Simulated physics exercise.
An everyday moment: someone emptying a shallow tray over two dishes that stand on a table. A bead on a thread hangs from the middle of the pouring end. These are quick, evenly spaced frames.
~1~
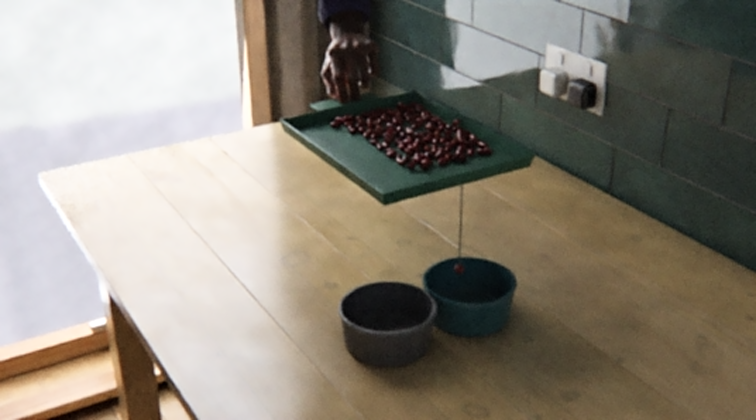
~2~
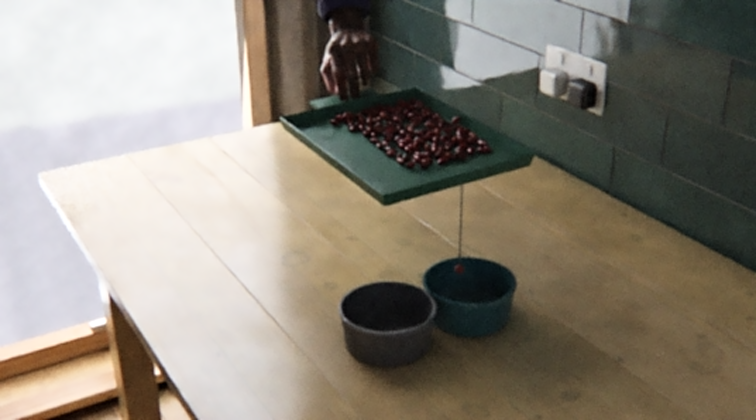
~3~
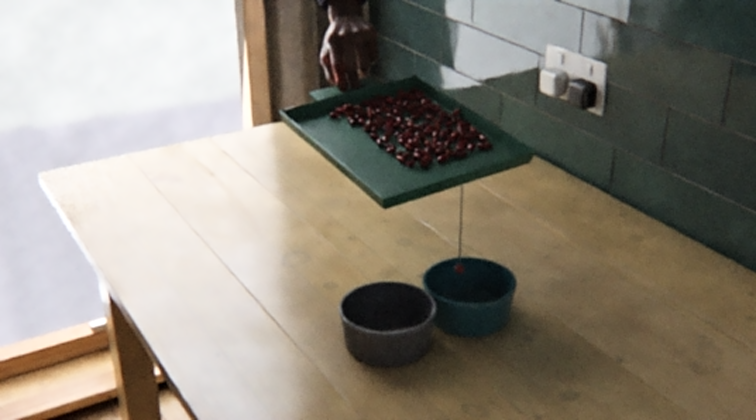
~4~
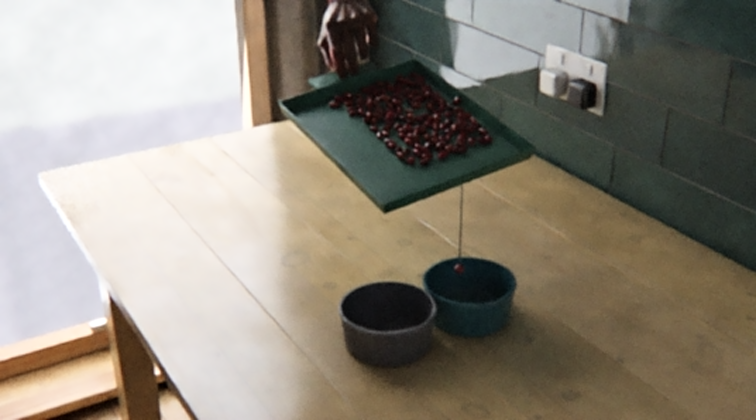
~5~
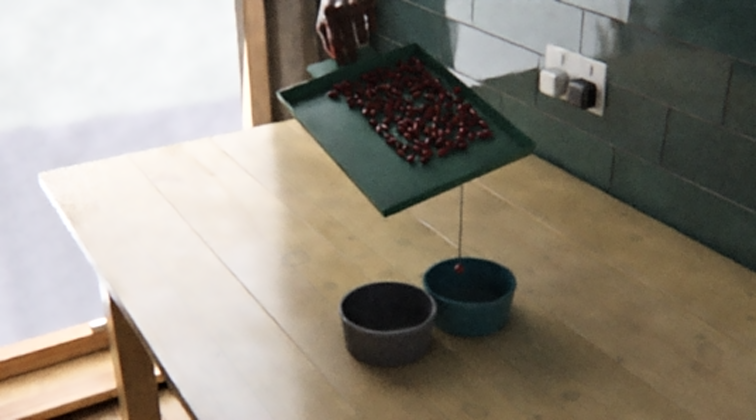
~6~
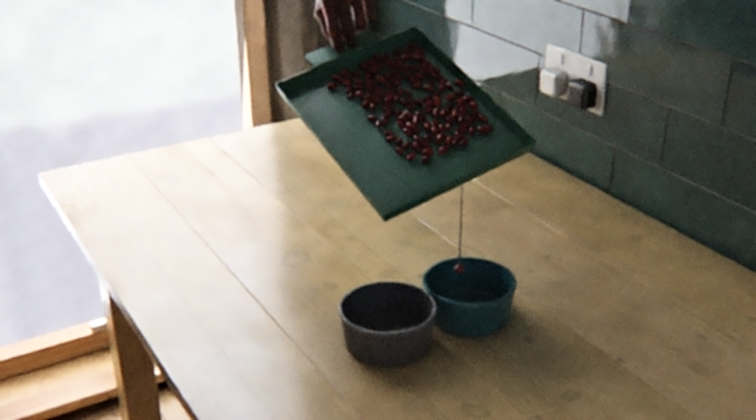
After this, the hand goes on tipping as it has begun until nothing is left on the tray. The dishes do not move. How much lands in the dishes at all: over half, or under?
They take over half between them.
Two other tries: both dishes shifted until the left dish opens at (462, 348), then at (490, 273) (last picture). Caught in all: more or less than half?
At the first place less than half, at the second below a half.
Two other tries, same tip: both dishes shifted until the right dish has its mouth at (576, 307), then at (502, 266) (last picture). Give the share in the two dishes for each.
Roughly 0 per cent, and 50 per cent.
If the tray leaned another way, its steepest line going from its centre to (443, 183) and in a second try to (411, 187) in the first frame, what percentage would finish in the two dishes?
First some 30, then 70 per cent.
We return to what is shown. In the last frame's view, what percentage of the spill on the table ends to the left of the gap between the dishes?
About 50 per cent.
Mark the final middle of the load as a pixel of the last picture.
Around (393, 336).
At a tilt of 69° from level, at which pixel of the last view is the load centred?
Near (395, 215).
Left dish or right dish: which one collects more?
The winner is the left one.
Shortly afterwards, tray tipped steeply; near two thirds on the tray; a little in the left dish; only a few outside both; near a quarter in the air.
Next, tray tipped past a quarter turn; a little on the tray; the bulk in the left dish; a little outside both; only a few in the air.
Some moments later, tray tipped past a quarter turn; the bulk in the left dish; near a quarter outside both.
In the end, tray tipped past a quarter turn; the bulk in the left dish; none at all in the right dish; near a quarter outside both.
